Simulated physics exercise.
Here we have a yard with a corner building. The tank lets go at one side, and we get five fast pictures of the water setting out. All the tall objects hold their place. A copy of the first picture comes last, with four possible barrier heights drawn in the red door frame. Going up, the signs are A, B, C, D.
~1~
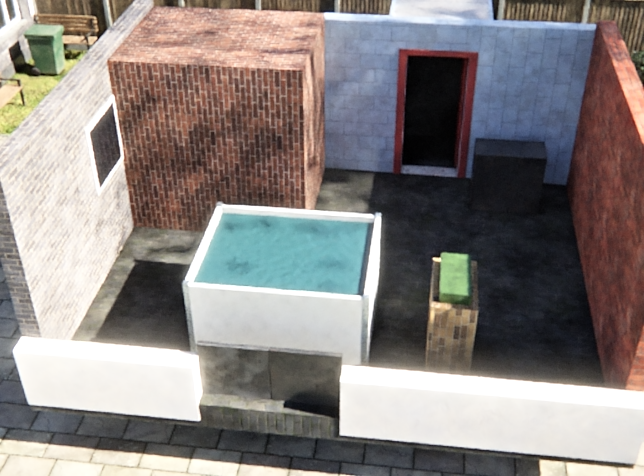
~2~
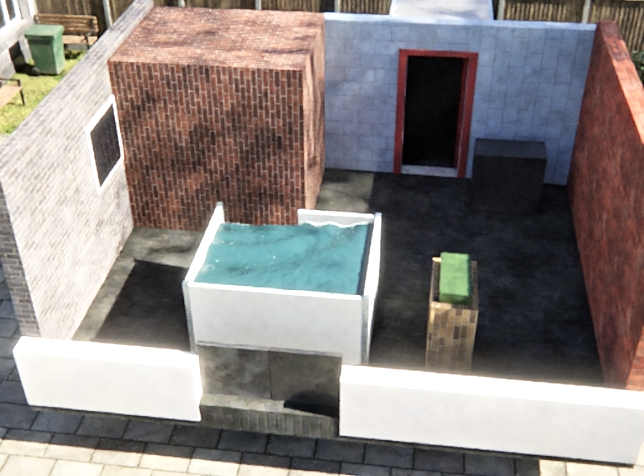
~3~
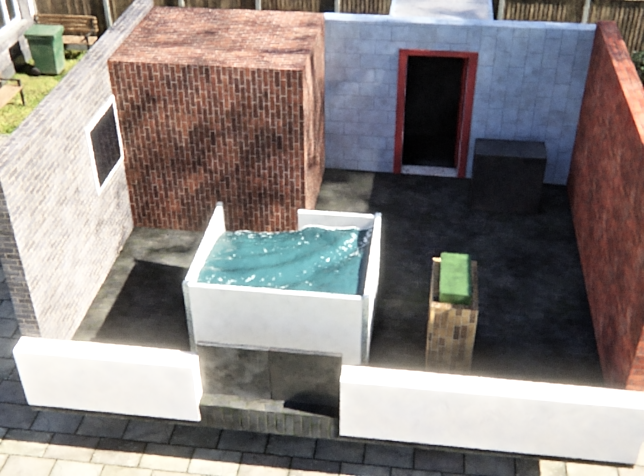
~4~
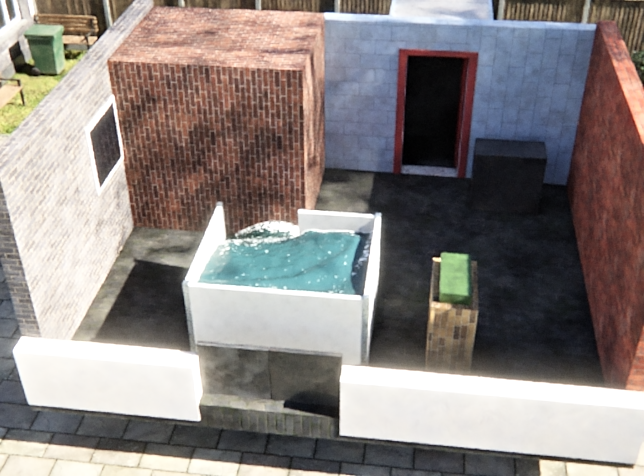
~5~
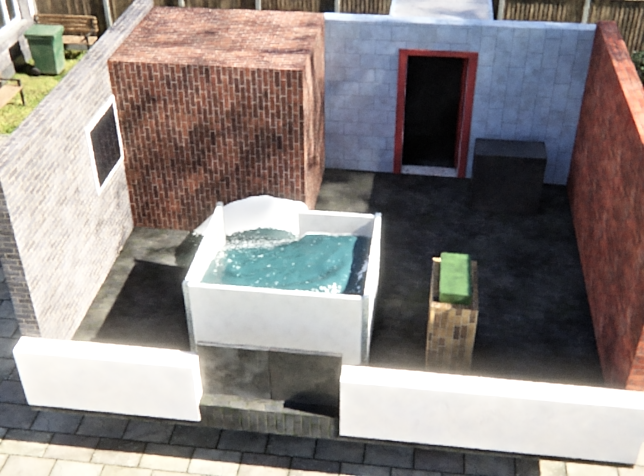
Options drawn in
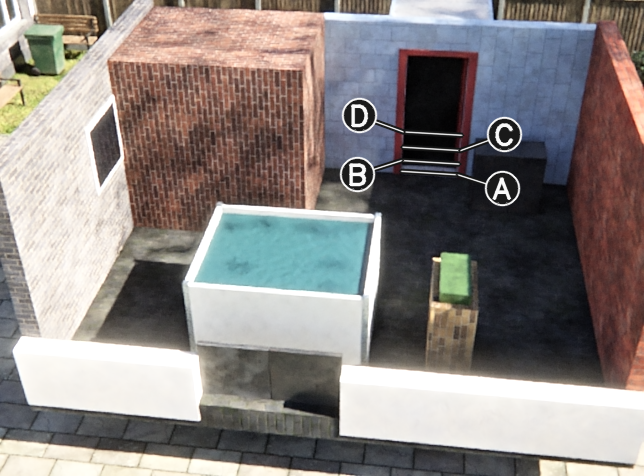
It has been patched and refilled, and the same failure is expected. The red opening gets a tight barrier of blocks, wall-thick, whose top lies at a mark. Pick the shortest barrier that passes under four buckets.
I would pick mark B.
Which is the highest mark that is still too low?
A.
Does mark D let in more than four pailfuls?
No.
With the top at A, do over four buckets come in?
Yes, it does.
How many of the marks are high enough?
Three of them.
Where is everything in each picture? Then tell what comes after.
In the first frame, water in the tank at rest, its middle at (288, 254); foot of the red doorway at (429, 175); shut gate at (270, 356).
In the second frame, water covers 1 % of the ground, its front hidden from here.
In the third frame, water covers 4 % of the ground, its front hidden from here.
In the fourth frame, water covers 7 % of the ground, its front hidden from here.
In the fifth frame, 11 % of the ground under water, visible out to (195, 240).
In white, A at (429, 173); B at (430, 162); C at (431, 148); D at (432, 133); from the bottom up A, B, C, D.
If A is chosen, some 15 bucketfuls get in.
If B is chosen, nothing gets over.
If C is chosen, nothing gets over.
If D is chosen, nothing gets over.
